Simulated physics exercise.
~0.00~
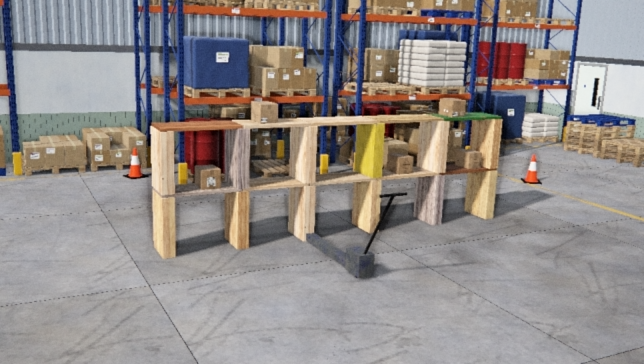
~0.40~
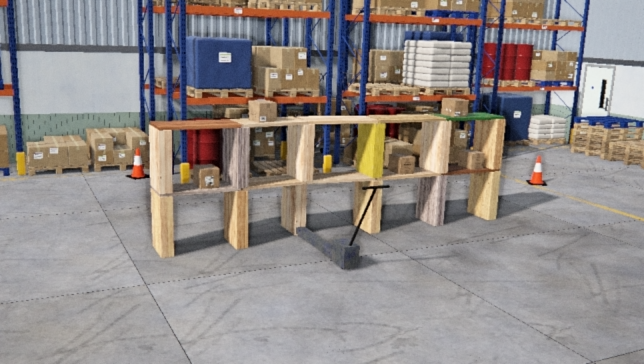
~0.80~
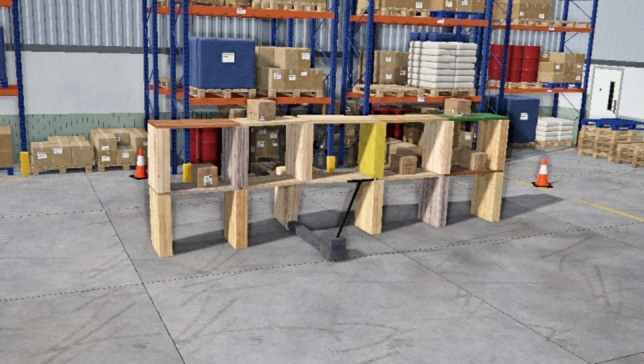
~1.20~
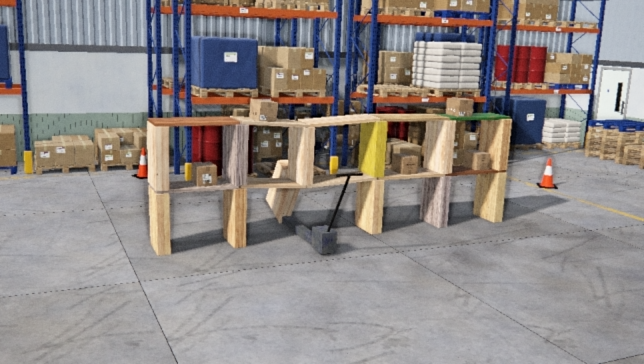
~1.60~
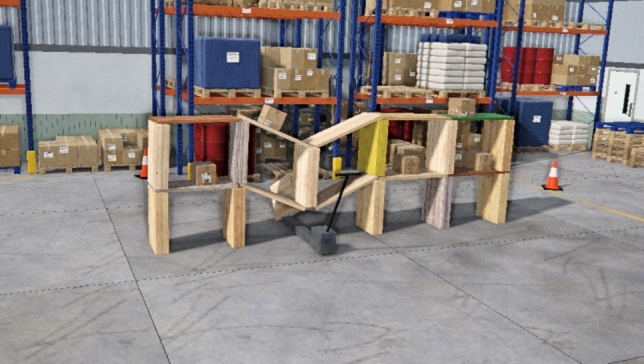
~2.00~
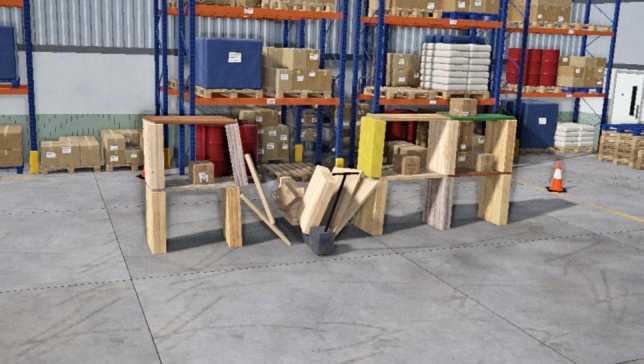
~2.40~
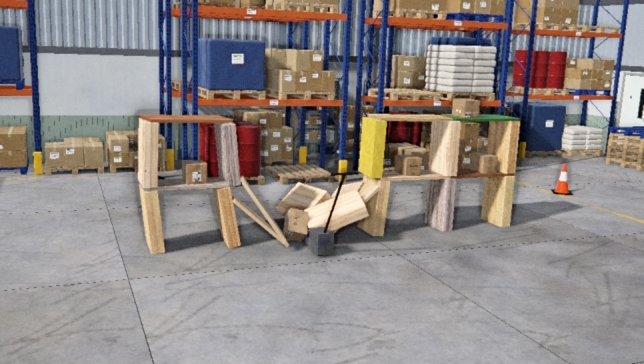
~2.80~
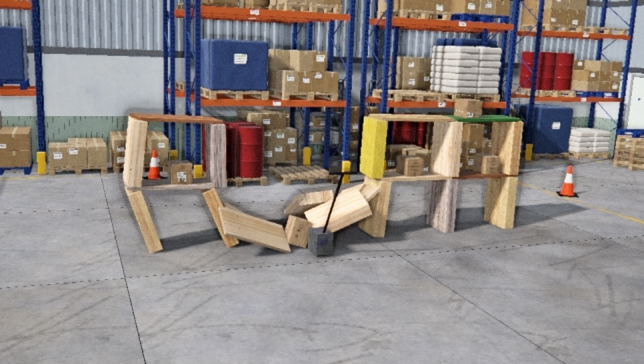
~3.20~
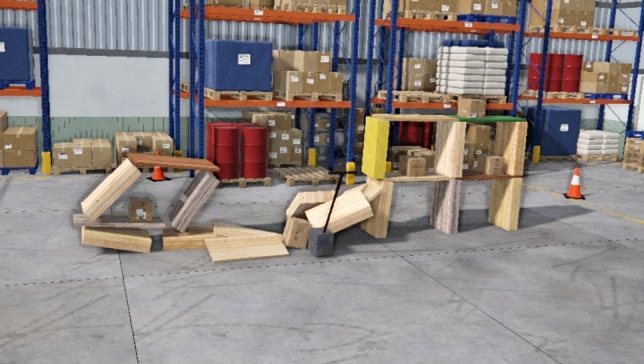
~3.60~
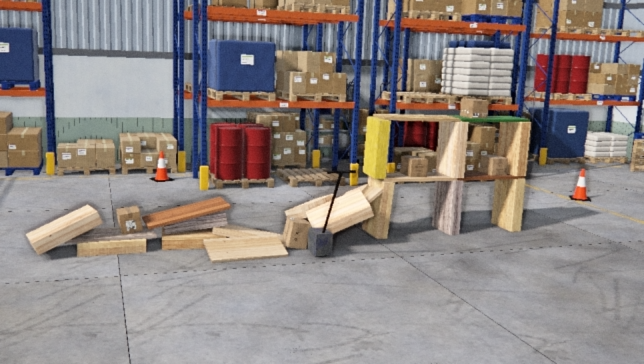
In a warehouse with tall blue and orange racking, seen from the front at a slight height, a two-tier rack of upright timber slabs and boards stands on grey concrete. One upper slab is yellow, a board at the right is green, and orange cones stand nearby. A dark jack with a long handle slides in low and pushes a lower upright near the middle until it leans and falls. The boards and slabs above drop into a heap around the jack, then the left section tilts leftward and collapses flat. The right section stays standing, with its yellow slab and green board still up.
